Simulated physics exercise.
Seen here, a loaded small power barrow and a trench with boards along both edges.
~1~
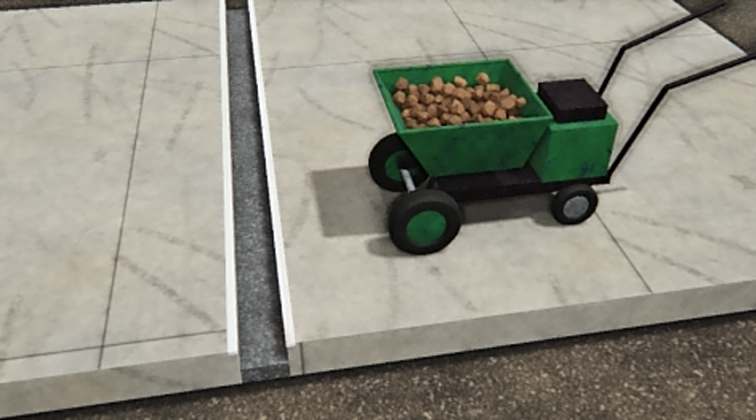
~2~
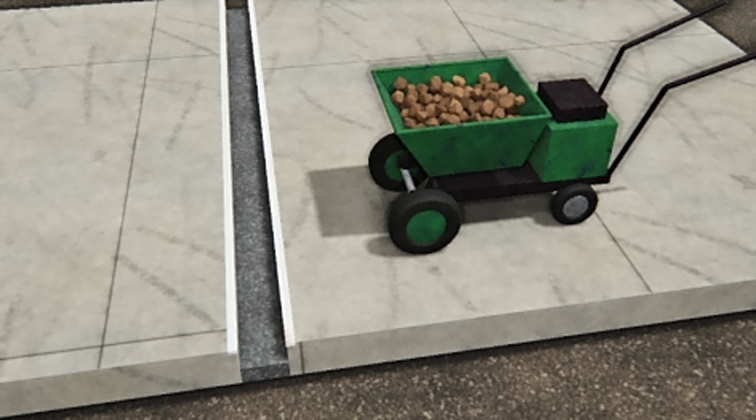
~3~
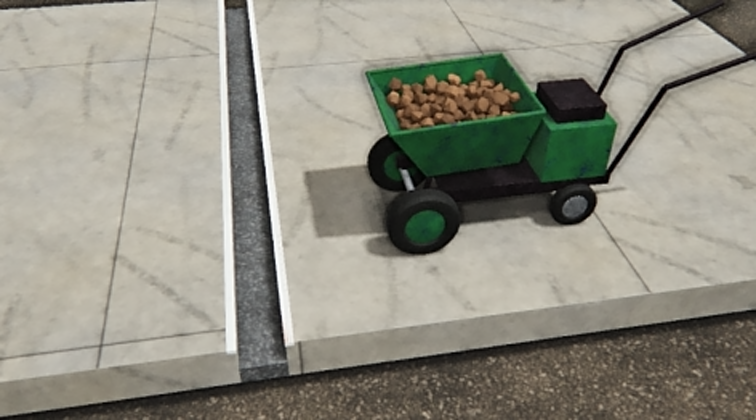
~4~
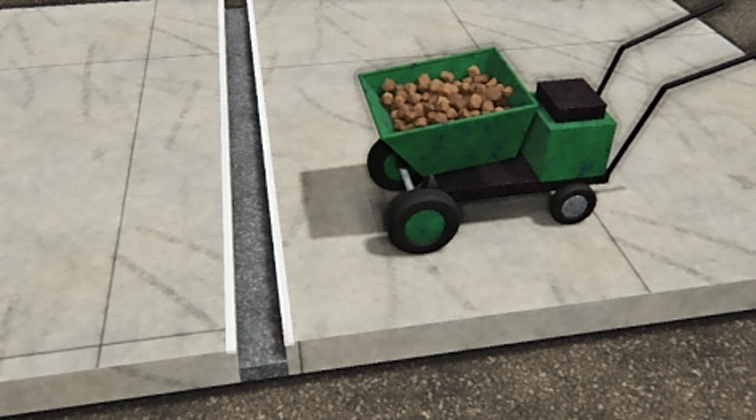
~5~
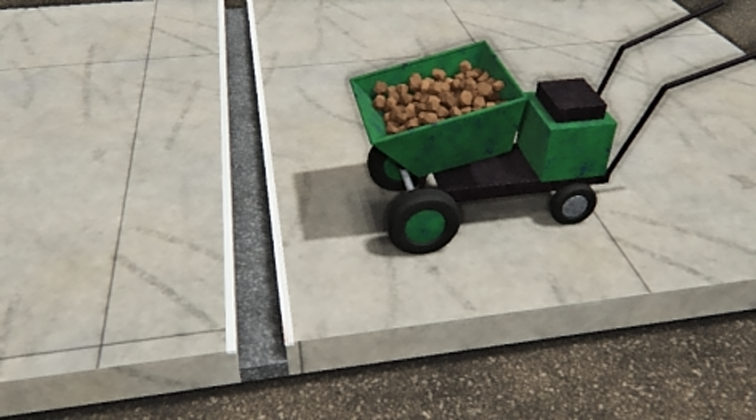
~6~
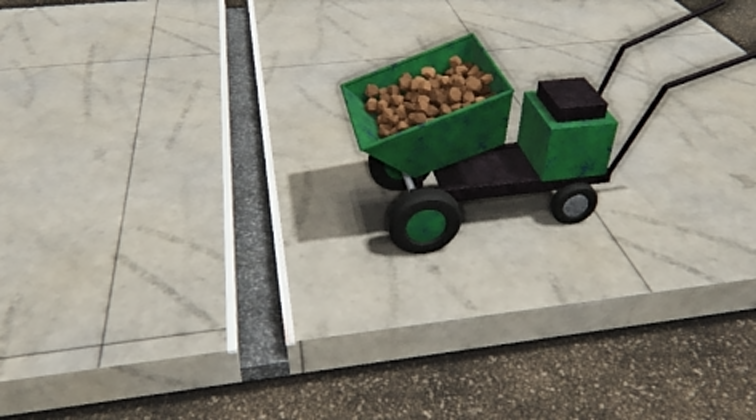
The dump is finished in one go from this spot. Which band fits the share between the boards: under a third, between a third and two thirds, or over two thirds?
The trench ends with between a third and two thirds of it.
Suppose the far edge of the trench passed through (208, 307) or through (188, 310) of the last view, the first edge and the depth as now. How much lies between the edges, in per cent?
First some 60, then 60 per cent.
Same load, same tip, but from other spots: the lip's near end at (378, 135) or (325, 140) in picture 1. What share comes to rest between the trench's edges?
First some 70, then 40 per cent.
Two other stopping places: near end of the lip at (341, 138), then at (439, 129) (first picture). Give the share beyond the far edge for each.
First some 40, then 0 per cent.
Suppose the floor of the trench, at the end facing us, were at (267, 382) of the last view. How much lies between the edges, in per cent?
Near 70 %.
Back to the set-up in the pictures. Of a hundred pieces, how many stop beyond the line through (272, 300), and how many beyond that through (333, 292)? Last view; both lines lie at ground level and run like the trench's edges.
In turn 40 and 90 in a hundred.
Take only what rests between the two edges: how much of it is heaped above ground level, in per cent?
Roughly 30 in a hundred.
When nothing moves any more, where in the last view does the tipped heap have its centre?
At about (267, 231).
Soon after the last picture, skip tipped steeply; all in the skip.
A little later, skip tipped steeply; nearly all in the skip; a stray few short of the trench; a stray few in or heaped over the trench; a stray few falling.
Later still, skip tipped right over; about a third in the skip; about a quarter short of the trench; about a third in or heaped over the trench; a stray few beyond it.
By the end, skip tipped right over; a small part in the skip; about a third short of the trench; about half in or heaped over the trench; a stray few beyond it.
